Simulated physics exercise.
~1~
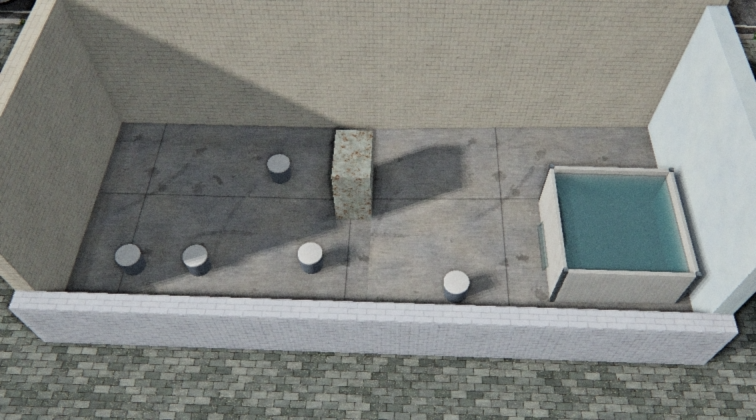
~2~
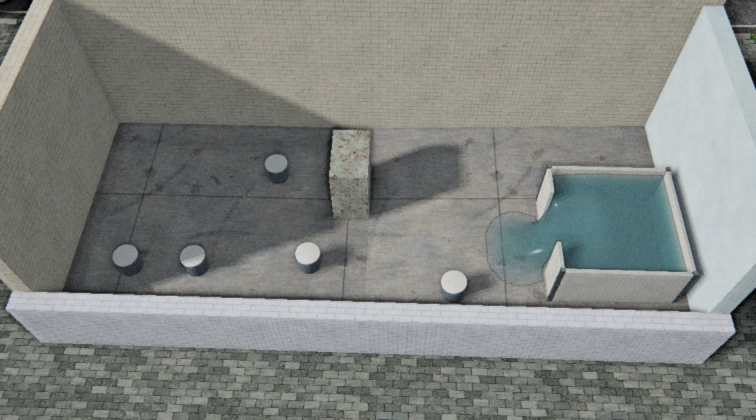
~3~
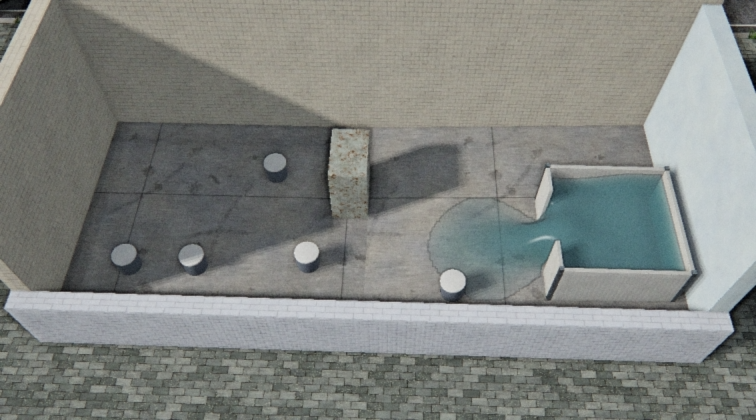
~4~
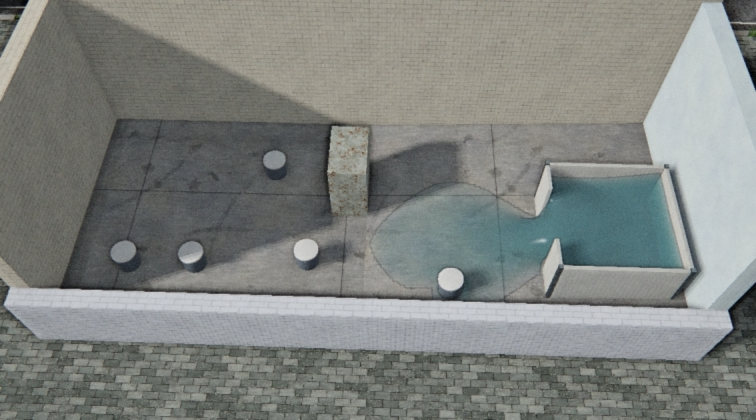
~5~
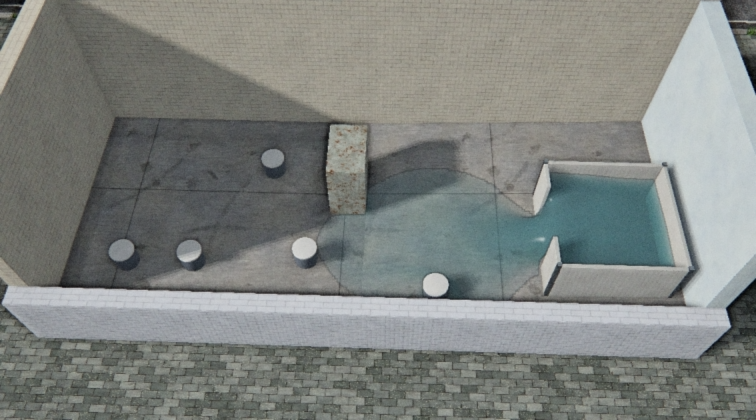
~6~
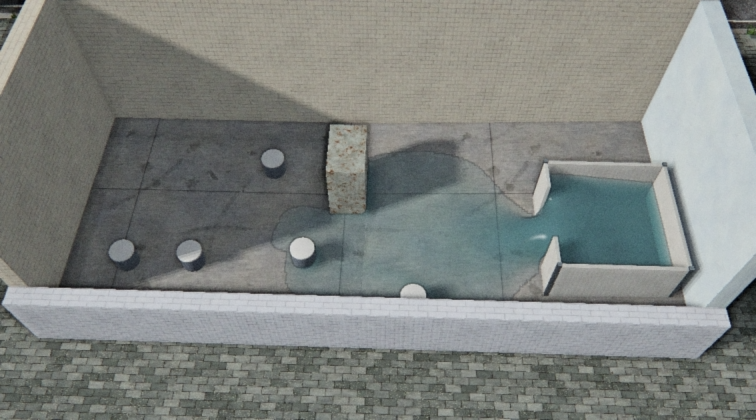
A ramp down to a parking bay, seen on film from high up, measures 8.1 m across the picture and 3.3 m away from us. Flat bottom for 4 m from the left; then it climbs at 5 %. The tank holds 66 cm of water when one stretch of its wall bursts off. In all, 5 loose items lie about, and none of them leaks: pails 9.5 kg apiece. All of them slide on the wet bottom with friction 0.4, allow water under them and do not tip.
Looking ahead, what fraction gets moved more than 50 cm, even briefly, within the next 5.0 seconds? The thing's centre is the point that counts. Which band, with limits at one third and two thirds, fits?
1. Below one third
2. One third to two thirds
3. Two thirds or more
3, two thirds or more.
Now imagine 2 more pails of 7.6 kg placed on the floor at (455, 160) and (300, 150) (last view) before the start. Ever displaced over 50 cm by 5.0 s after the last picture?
Respectively inside that and inside that.
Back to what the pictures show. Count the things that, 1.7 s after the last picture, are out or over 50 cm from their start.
I get 3.
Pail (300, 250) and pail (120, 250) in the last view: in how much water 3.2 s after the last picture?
16 and 11 cm.
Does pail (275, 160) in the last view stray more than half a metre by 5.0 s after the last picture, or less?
It is less.
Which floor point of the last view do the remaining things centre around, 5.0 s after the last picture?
Somewhere near (200, 154).
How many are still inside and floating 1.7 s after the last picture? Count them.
Answer: 0.
Then, 0.4 s after the last picture 1 of 5 are over 50 cm from their spots; 0 afloat.
Then, 1.7 s after the last picture 3 of 5 are over 50 cm from their spots; 0 afloat.
Then, 3.2 s after the last picture 4 of 5 are over 50 cm from their spots; 3 afloat.
Then, 5.0 s after the last picture 4 of 5 are over 50 cm from their spots, and 4 have been at some point; 2 afloat.
